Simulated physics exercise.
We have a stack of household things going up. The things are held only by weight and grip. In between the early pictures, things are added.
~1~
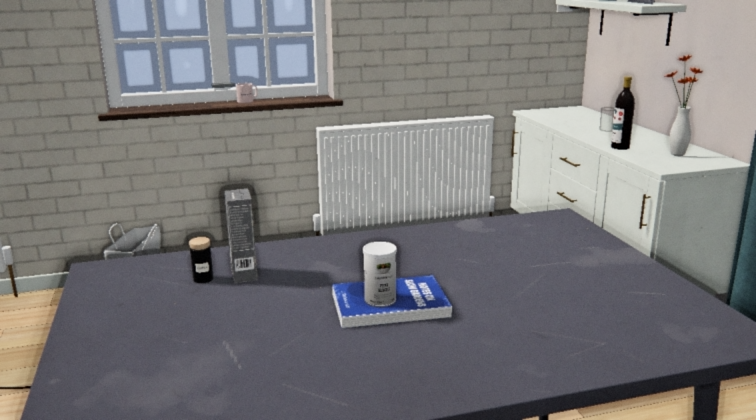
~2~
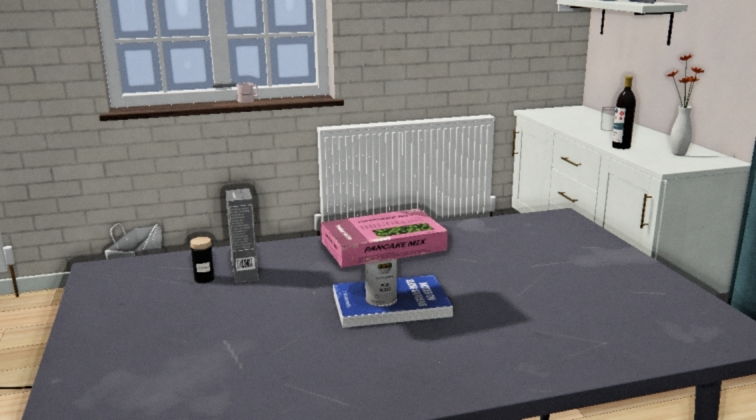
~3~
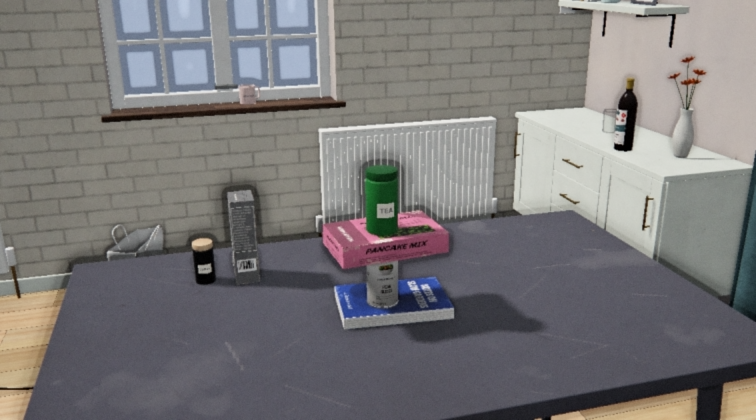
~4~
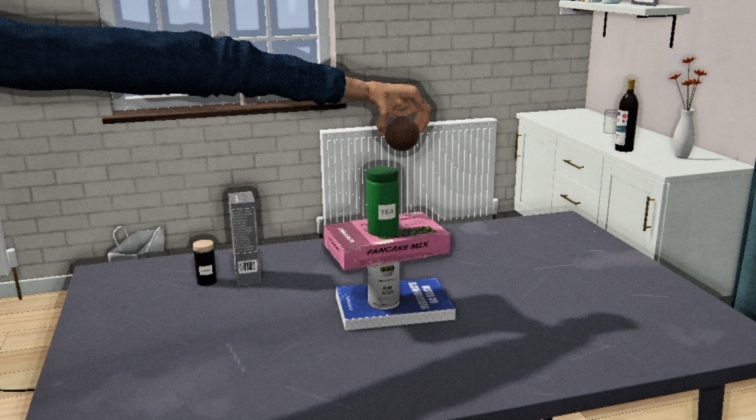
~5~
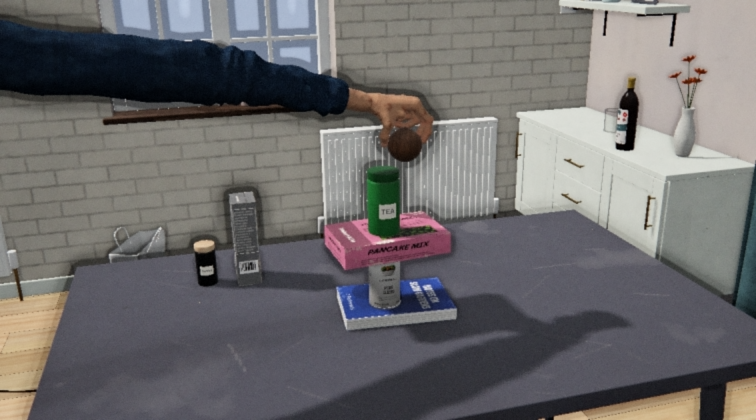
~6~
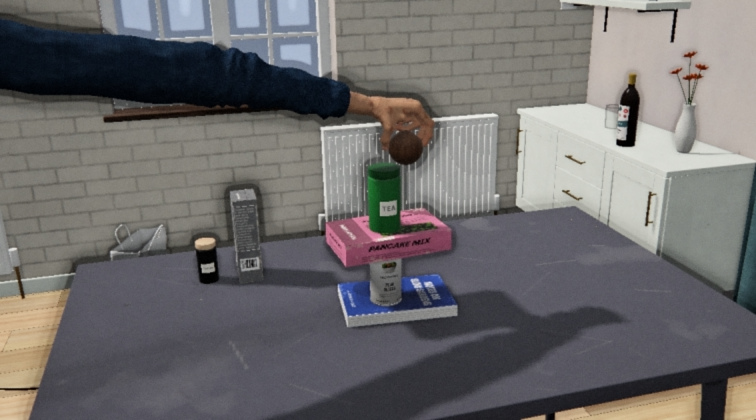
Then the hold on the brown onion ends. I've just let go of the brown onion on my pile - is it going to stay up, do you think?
No - unsteady.
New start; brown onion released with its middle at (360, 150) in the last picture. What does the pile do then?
What happens next is that it tips over.
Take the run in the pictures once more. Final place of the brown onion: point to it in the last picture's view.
Roughly at pixel (476, 287).
Then, 0.50 s after the last picture, brown onion now fallen; green jar tipped 14° from how it was; pink packet tipped 11° from how it was.
Then, 0.80 s after the last picture, green jar now fallen; pink packet on its side.
Then, 1.00 s after the last picture, pink packet on its side.
Then, 1.40 s after the last picture, pink packet now fallen.
At rest, fallen, pink packet, brown onion and green jar; the other 4 in place. Seen from the same camera at the end, brown onion near (476, 288). The pile gives way.
